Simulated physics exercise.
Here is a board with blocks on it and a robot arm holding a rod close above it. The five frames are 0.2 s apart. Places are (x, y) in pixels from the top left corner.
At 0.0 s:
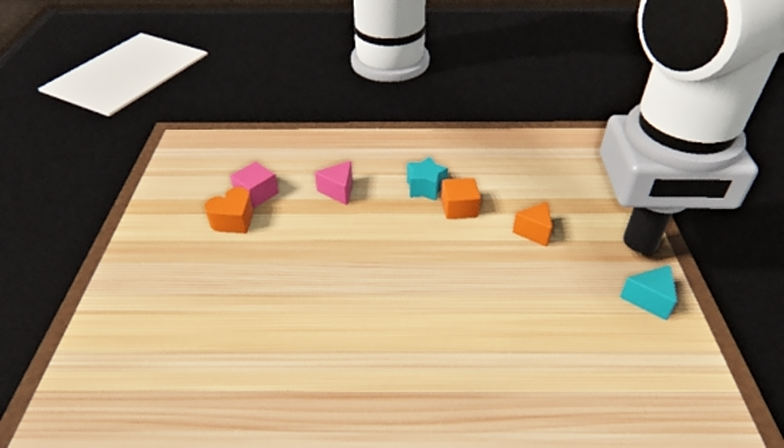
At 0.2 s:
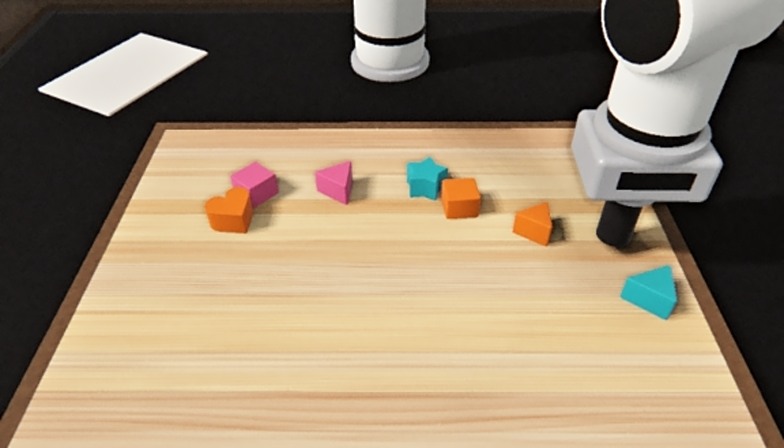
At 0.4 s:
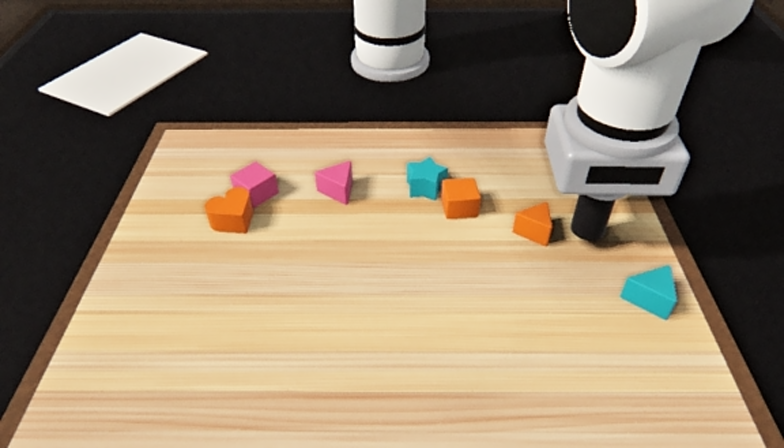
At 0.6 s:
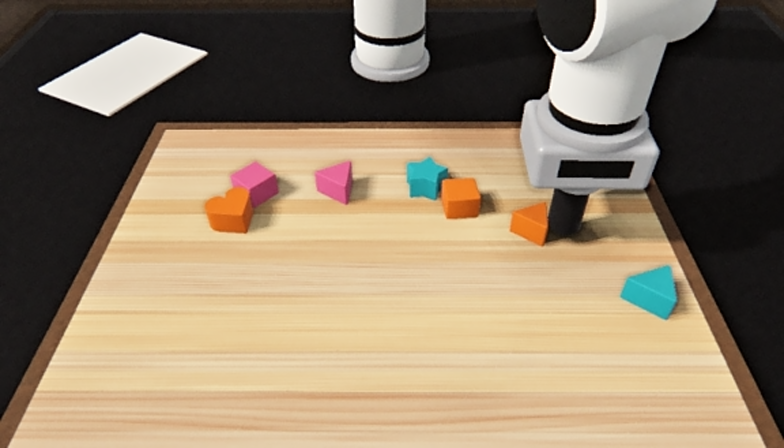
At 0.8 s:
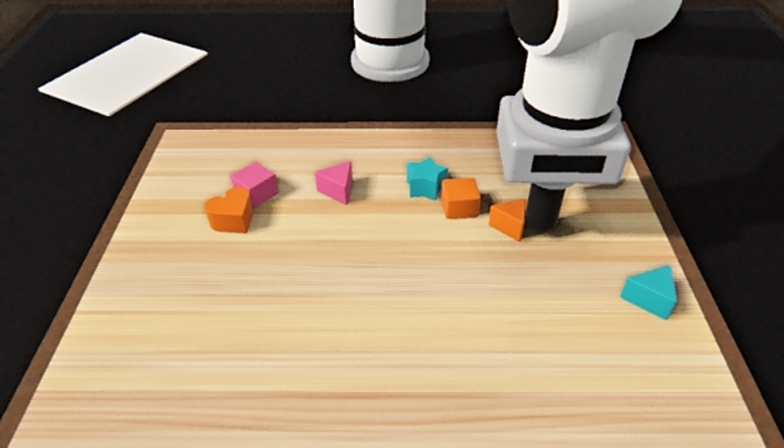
At first, the robot arm's dark rod is near the right edge of a wooden board, above a turquoise triangular block, with other colourful blocks spread to the left. The rod moves left to the orange triangular block, then pushes it a short way left towards the orange square.
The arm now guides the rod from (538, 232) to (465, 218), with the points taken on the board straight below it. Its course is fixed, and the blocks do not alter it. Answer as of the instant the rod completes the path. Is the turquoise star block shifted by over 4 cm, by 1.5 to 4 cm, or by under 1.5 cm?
The distance will be below 1.5 cm.
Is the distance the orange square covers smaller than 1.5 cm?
Answer: No.
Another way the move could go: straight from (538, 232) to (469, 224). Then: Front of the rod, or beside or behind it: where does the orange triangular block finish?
The rod will still be pushing it.
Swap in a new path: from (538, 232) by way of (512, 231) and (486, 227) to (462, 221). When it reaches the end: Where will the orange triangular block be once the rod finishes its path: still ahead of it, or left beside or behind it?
It stays on the rod's front.
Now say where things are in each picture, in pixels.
The first picture shows tip of the rod at (640, 242), middles of tops, turquoise star block at (426, 169), orange square at (462, 188), orange triangular block at (538, 213).
The second picture shows rod at (613, 236), nothing pushed.
The third picture shows rod at (587, 230), nothing pushed.
The fourth picture shows rod at (563, 224), orange triangular block at (535, 213).
The fifth picture shows rod at (541, 219), turquoise star block at (426, 169), orange square at (462, 188), orange triangular block at (513, 208).
What follows on the original path. Halfway along, rod at (503, 212); orange triangular block at (475, 206).
At the end, rod at (466, 205); turquoise star block at (421, 167), turned 15° clockwise; orange square at (451, 179), turned 20° anticlockwise; orange triangular block at (444, 208), turned 35° anticlockwise.
